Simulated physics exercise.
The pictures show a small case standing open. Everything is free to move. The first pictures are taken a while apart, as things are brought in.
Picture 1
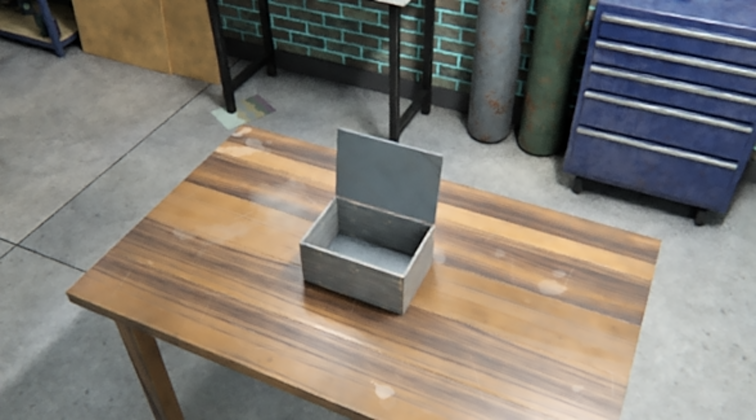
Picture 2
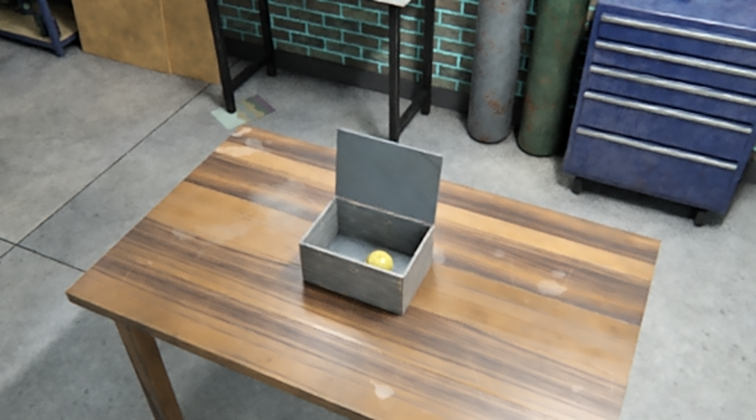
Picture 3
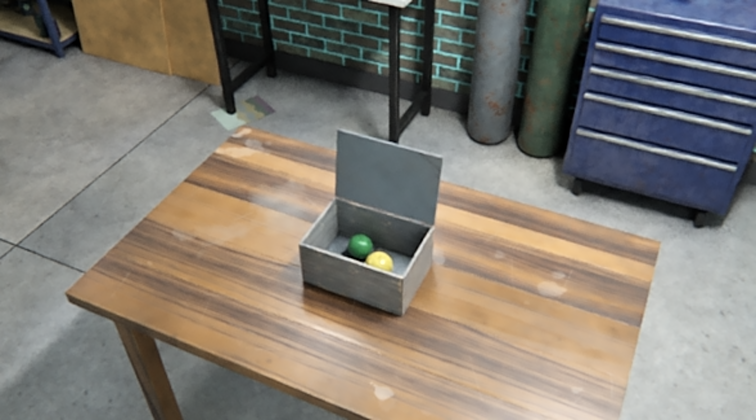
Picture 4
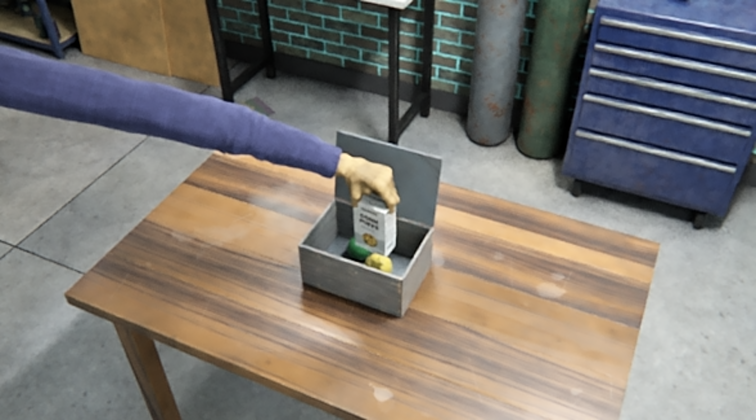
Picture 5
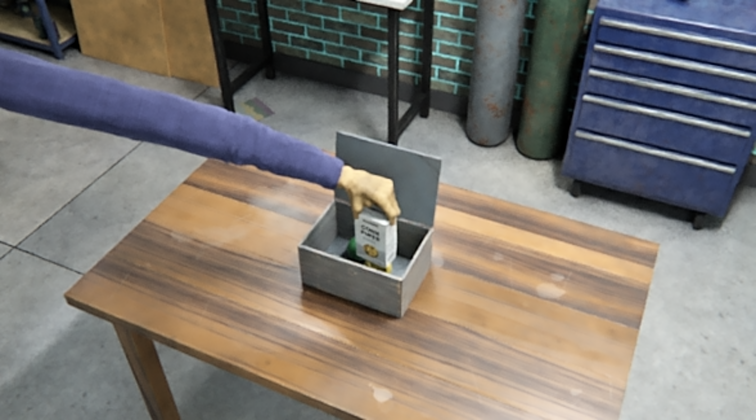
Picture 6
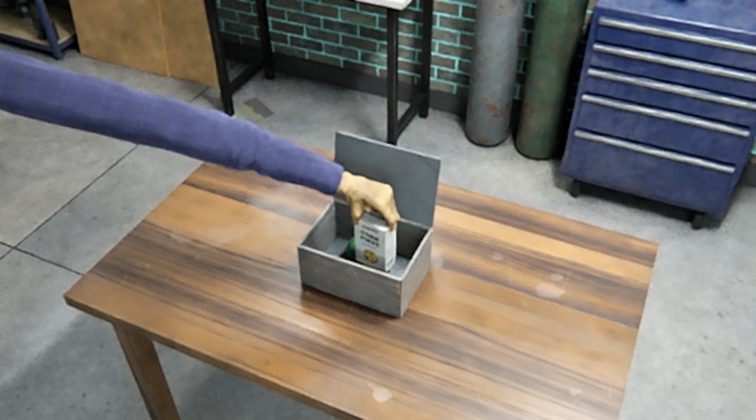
A yellow ball, then a green one, appears inside a small open grey case on a striped wooden table, seen from above in a workshop with a still camera. Behind stand a teal brick wall, tall cylinders and a blue drawer cabinet at right. A purple-sleeved arm reaches in from the left, its tan-gloved hand lowering a white packet into the case and still gripping it.
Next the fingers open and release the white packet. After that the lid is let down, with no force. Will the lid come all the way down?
It will not close.
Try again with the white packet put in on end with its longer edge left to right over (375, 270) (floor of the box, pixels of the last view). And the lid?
Then it shuts flat.
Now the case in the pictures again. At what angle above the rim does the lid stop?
About 16°.
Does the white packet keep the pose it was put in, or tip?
It tips.
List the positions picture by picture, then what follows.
In the first picture, the last thing is not in view yet.
In the second picture, the last thing is not in view yet.
In the third picture, the last thing is not in view yet.
The fourth picture shows coming down; white packet (375, 224).
The fifth picture shows coming down; white packet (376, 235).
The sixth picture shows put in, still held; white packet (375, 241).
Then, 1.10 s on from there, lid starting down; white packet turned 58° from how it was put near (371, 253); yellow apple shifted a little.
Then, 1.70 s on from there, lid 51° above the rim; white packet turned 59° from how it was put near (371, 253); yellow apple shifted a little.
Then, 2.50 s on from there, lid 17° above the rim; white packet turned 59° from how it was put near (372, 253); yellow apple shifted a little.
In the end, lid 16° above the rim; toppled in the box, white packet; the other 2 unmoved. At the end, from the last picture's camera, white packet near (372, 252).
